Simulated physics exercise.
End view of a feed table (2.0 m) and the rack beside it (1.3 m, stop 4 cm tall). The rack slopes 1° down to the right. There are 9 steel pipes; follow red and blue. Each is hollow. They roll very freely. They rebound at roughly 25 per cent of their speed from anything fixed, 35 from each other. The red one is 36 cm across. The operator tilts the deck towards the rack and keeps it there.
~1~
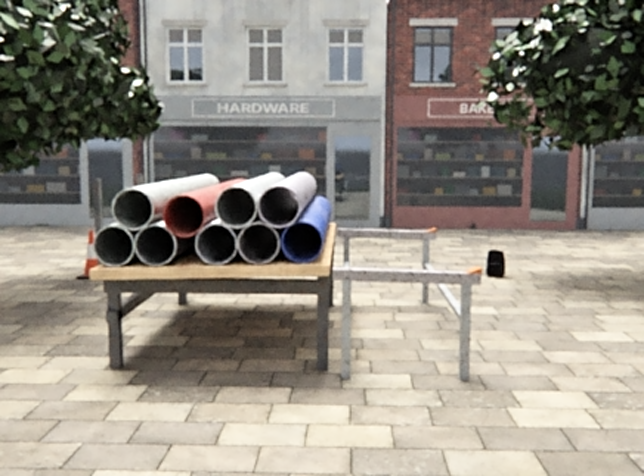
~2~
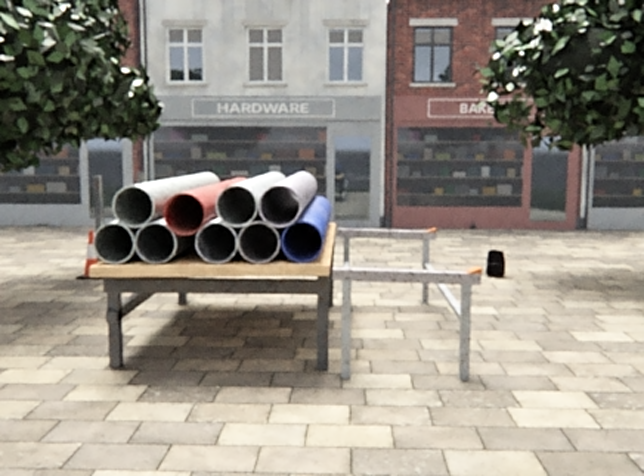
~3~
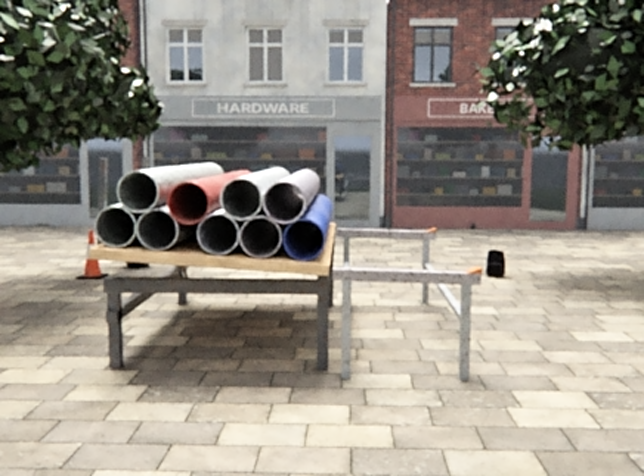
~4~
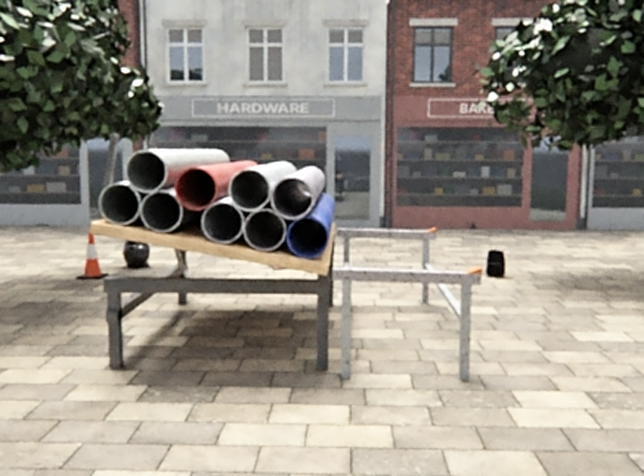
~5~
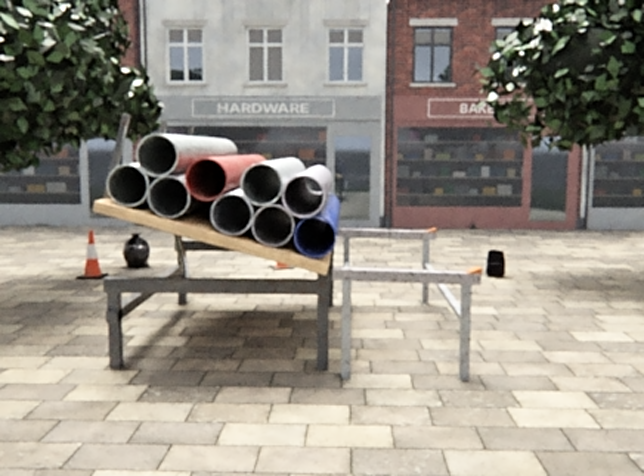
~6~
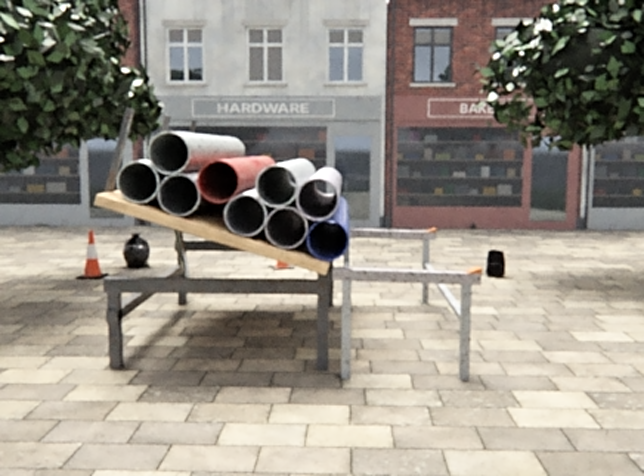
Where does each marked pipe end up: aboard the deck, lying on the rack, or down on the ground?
Red ends down on the ground. Blue ends down on the ground.
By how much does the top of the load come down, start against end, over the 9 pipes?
Roughly 35 cm.
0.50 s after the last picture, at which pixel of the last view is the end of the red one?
At about (263, 215).
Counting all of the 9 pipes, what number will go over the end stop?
In all, 8.
Another 0.5 s on from the last picture, red is up on others, 65 cm from the hinge, rolling right; blue is on the rack, 80 cm from the rack's far end, rolling right; 0 of 9 over the stop.
Another 1.2 s on from the last picture, red is on the rack, 110 cm from the rack's far end, rolling right; blue is on the rack, 5 cm from the rack's far end, rolling right; 0 of 9 over the stop.
Another 1.9 s on from the last picture, red is on the rack, 40 cm from the rack's far end, rolling right; blue is beyond the stop, on the ground; 4 of 9 over the stop.
Another 2.7 s on from the last picture, red is over the stop and falling; blue is beyond the stop, on the ground; 6 of 9 over the stop.
In the end (9.3 s after the last picture), red is over the stop, on the ground; blue is over the stop, on the ground; 8 of 9 over the stop.
